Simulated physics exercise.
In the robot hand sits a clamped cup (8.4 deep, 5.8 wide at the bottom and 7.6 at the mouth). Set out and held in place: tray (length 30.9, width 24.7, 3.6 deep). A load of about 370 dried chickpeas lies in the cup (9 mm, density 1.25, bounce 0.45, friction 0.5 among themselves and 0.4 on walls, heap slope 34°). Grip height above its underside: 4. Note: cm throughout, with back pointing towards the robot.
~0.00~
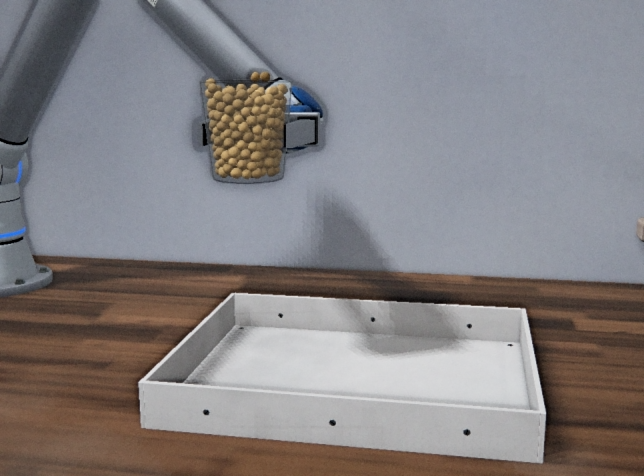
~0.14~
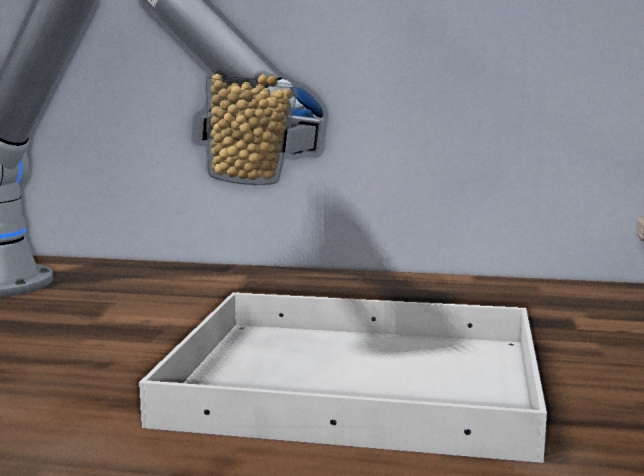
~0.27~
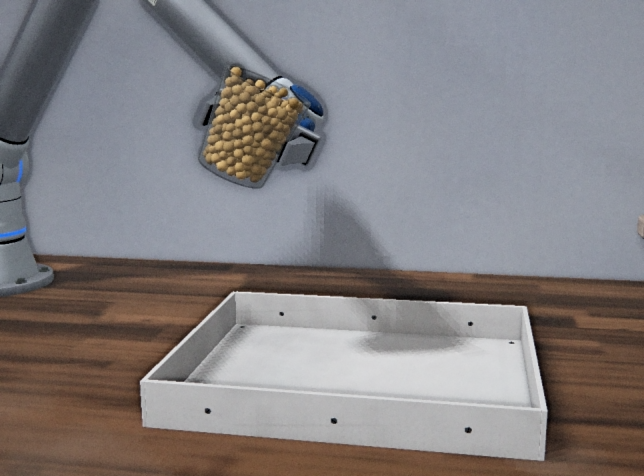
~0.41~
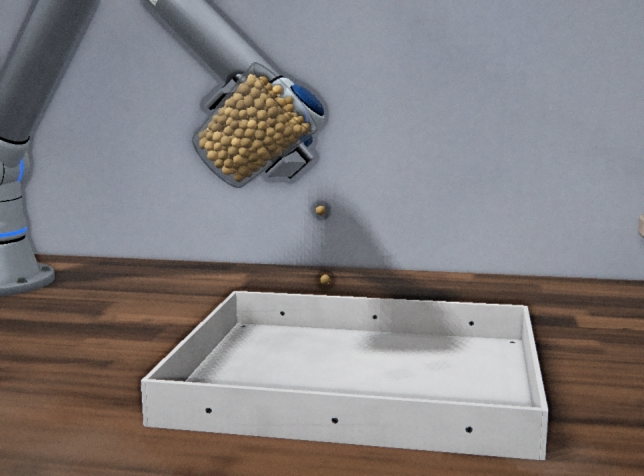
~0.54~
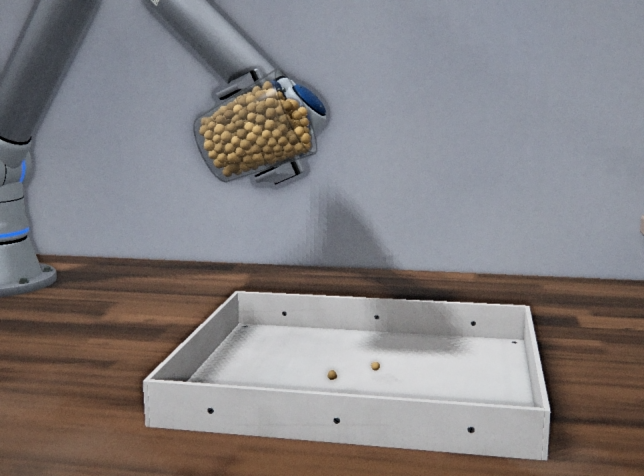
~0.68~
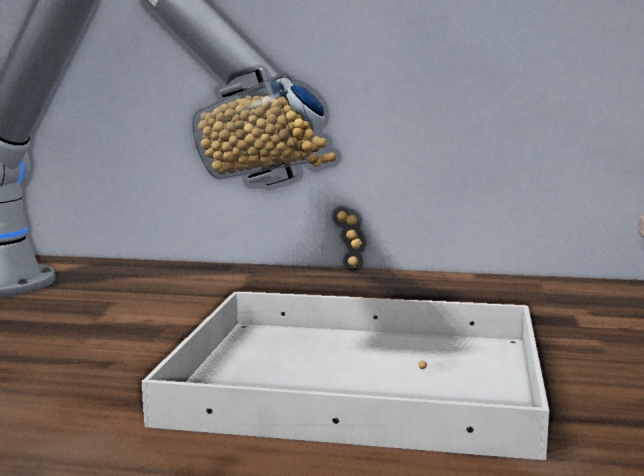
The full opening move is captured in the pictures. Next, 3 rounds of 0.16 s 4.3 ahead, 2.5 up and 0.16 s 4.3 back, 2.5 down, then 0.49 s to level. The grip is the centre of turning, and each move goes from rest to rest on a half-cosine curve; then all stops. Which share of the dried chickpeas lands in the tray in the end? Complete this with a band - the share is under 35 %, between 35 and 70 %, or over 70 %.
The share is over 70 %.
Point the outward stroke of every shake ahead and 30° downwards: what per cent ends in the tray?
Roughly 55 percent of it.
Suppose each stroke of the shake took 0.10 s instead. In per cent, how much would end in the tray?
I'd expect close to 95 per cent then.
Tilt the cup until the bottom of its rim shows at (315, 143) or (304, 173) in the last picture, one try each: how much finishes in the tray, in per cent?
Estimates in order: 50 % and 100 %.
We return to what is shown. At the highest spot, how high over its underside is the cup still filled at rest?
It reaches close to 3.5 cm in the end.
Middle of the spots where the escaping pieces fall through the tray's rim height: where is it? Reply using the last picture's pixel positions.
(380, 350).
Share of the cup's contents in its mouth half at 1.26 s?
I'd say close to 80 per cent.
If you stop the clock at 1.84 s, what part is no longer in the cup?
Share gone by then: Near 80 %.
After 1.26 s, tilted 73° forward, highest piece 24 above the table; 188 in the tray, 145 in the cup, 1 on the table or floor, 39 in flight or on a rim.
After 1.84 s, tilted 47° forward, highest piece 23 above the table; 300 in the tray, 71 in the cup, 2 on the table or floor.
After 2.33 s, level, highest piece 22 above the table; 300 in the tray, 71 in the cup, 2 on the table or floor.
After 3.38 s, level, highest piece 22 above the table; 300 in the tray, 71 in the cup, 2 on the table or floor.
In the end, 300 in the tray, 71 in the cup, 2 on the table or floor. That is 80 % in the tray.
